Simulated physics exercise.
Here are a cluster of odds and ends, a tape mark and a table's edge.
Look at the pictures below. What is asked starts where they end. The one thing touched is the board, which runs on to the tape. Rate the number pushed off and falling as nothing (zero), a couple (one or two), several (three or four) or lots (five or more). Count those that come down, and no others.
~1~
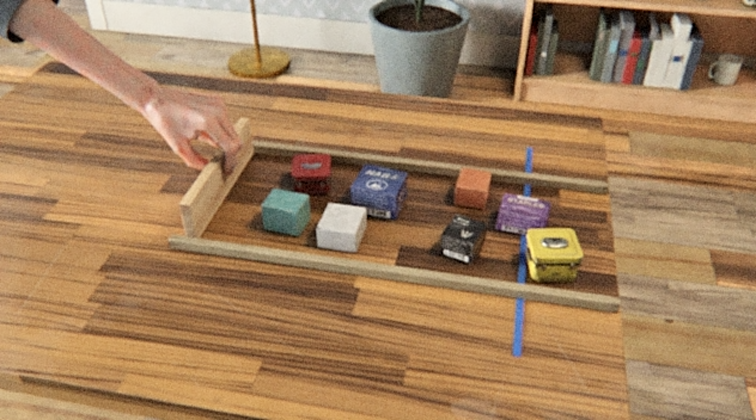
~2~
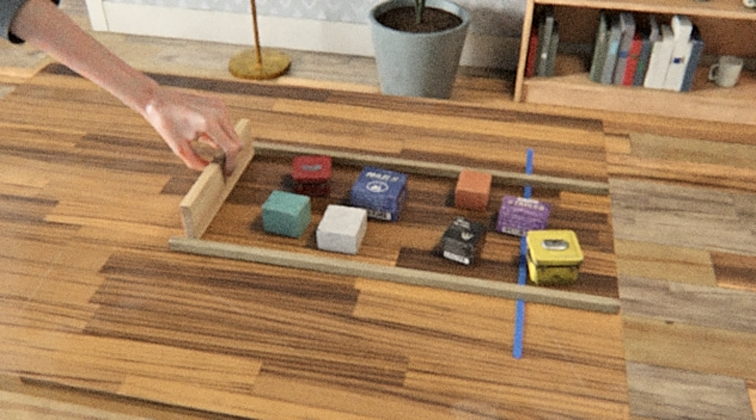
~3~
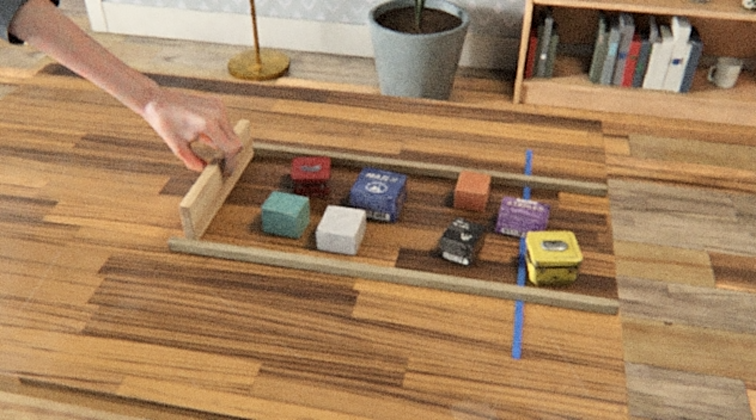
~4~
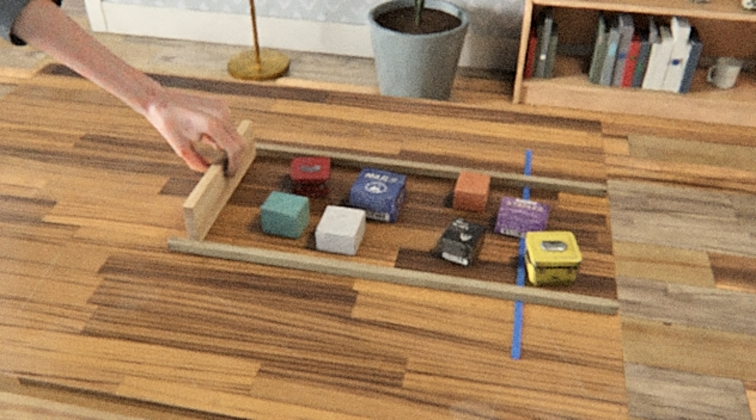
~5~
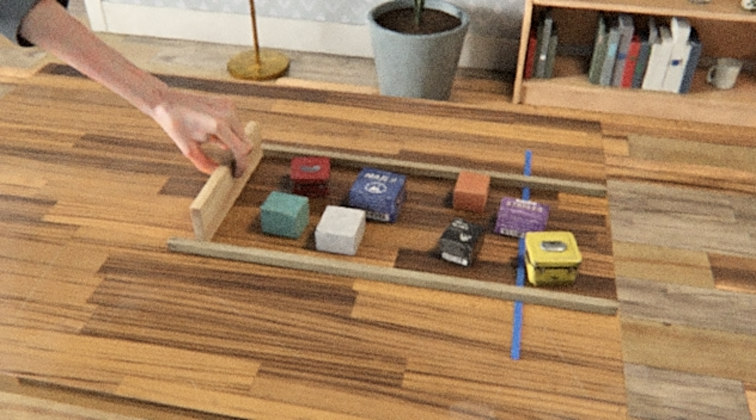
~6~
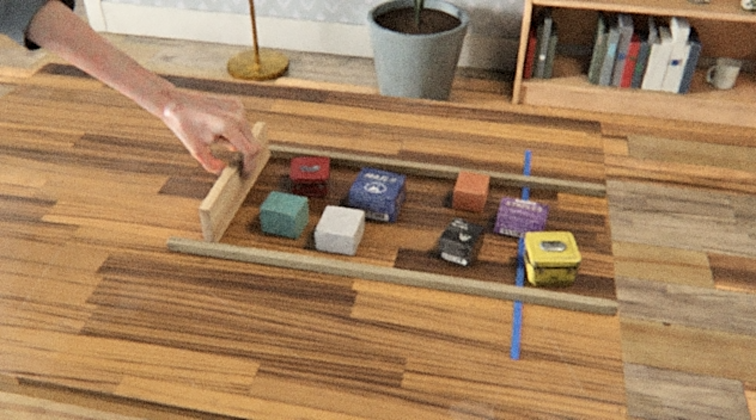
It is several.
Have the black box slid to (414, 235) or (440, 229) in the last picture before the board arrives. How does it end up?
Placed there, the black box ends up gone, and in the other spot it ends up gone.
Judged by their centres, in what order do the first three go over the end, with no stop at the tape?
Yellow case, purple box, black box.
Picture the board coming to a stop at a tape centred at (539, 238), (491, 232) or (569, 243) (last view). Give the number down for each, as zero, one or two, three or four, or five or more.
One after another: Three to four, one to two, five or more.
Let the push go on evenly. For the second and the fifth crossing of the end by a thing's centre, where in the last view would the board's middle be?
Pixels, in order: Around (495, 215), around (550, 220).
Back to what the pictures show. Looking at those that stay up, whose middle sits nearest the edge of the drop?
Answer: The blue box.
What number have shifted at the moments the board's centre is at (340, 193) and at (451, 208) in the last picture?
At the first place 4, at the second 8.
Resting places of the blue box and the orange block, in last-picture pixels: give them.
First: About (591, 228); second: About (577, 199).
Early on, none off yet; yellow case at rest near (550, 258); purple box at rest near (522, 219); orange block at rest near (471, 191).
A while later, none off yet; yellow case at rest near (550, 258); purple box at rest near (522, 219); orange block travelled about its own width near (501, 191).
Further along, none off yet; yellow case travelled about its own width near (621, 269); purple box travelled about its own width near (595, 233); orange block travelled well along near (538, 194).
Finally, the number that fall off is three or four; lost, black box, purple box and yellow case.
